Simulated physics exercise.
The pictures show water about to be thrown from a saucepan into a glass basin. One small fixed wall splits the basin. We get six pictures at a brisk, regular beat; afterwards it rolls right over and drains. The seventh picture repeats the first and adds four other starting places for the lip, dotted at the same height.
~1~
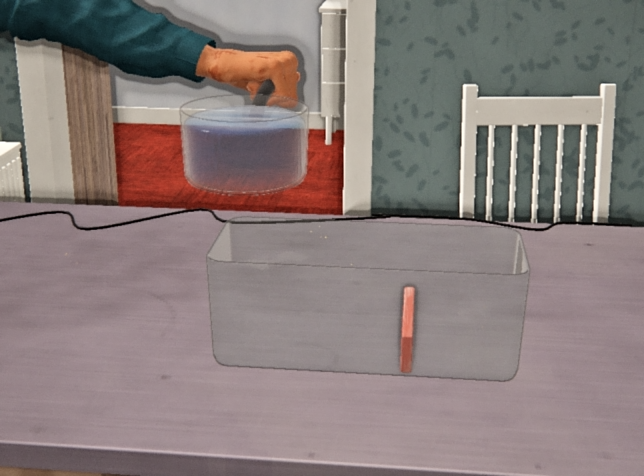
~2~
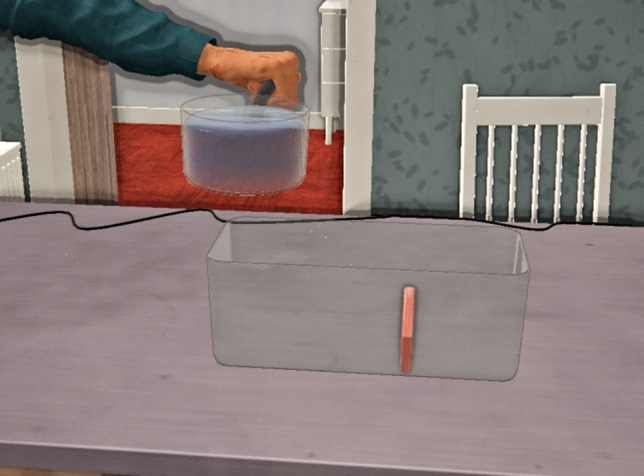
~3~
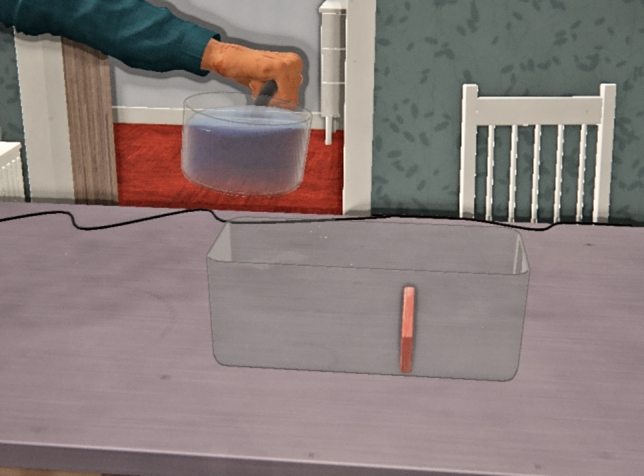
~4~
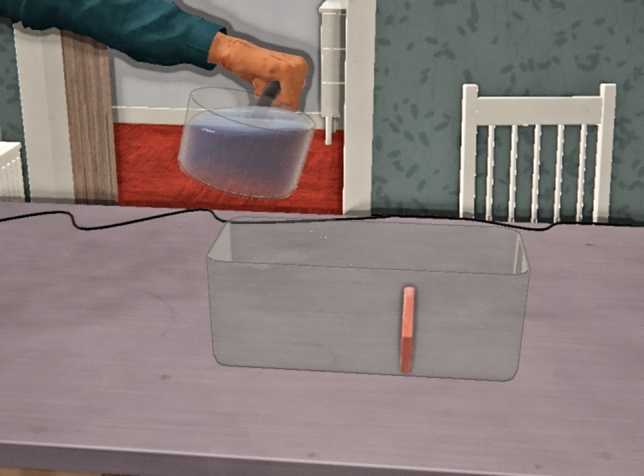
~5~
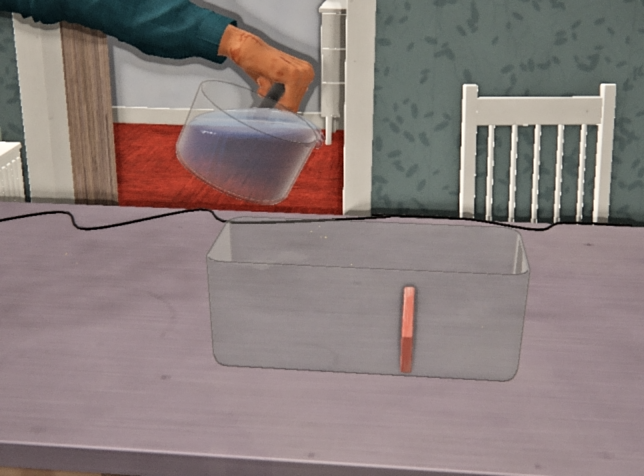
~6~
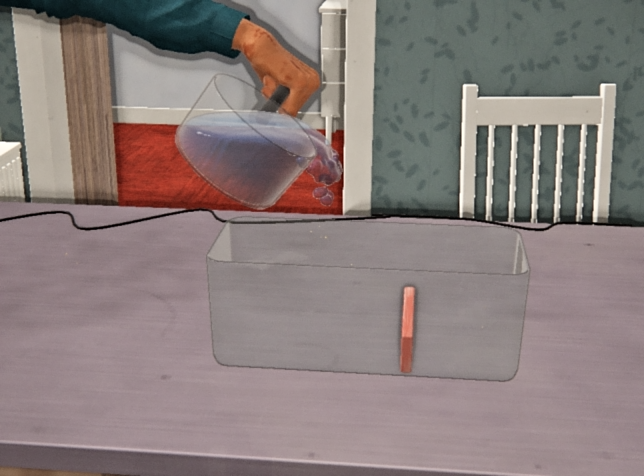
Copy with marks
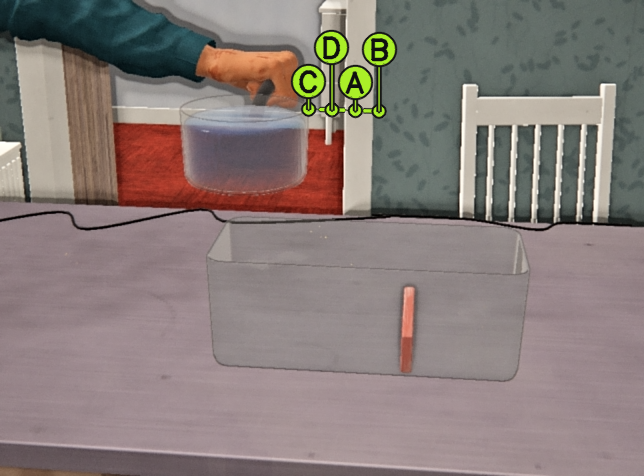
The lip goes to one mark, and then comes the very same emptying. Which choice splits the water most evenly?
Choose A.
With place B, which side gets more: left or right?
The right side.
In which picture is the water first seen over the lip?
Picture 5.
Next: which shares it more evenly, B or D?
Here it is place B.
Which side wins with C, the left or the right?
The left side.
On the marked copy, A at (355, 110); B at (379, 111); C at (308, 109); D at (331, 109).
For place A, about 49 % ends left of the wall and 50 % right of it.
For place B, about 32 % ends left of the wall and 68 % right of it.
For place C, about 94 % ends left of the wall and 6 % right of it.
For place D, about 76 % ends left of the wall and 22 % right of it.
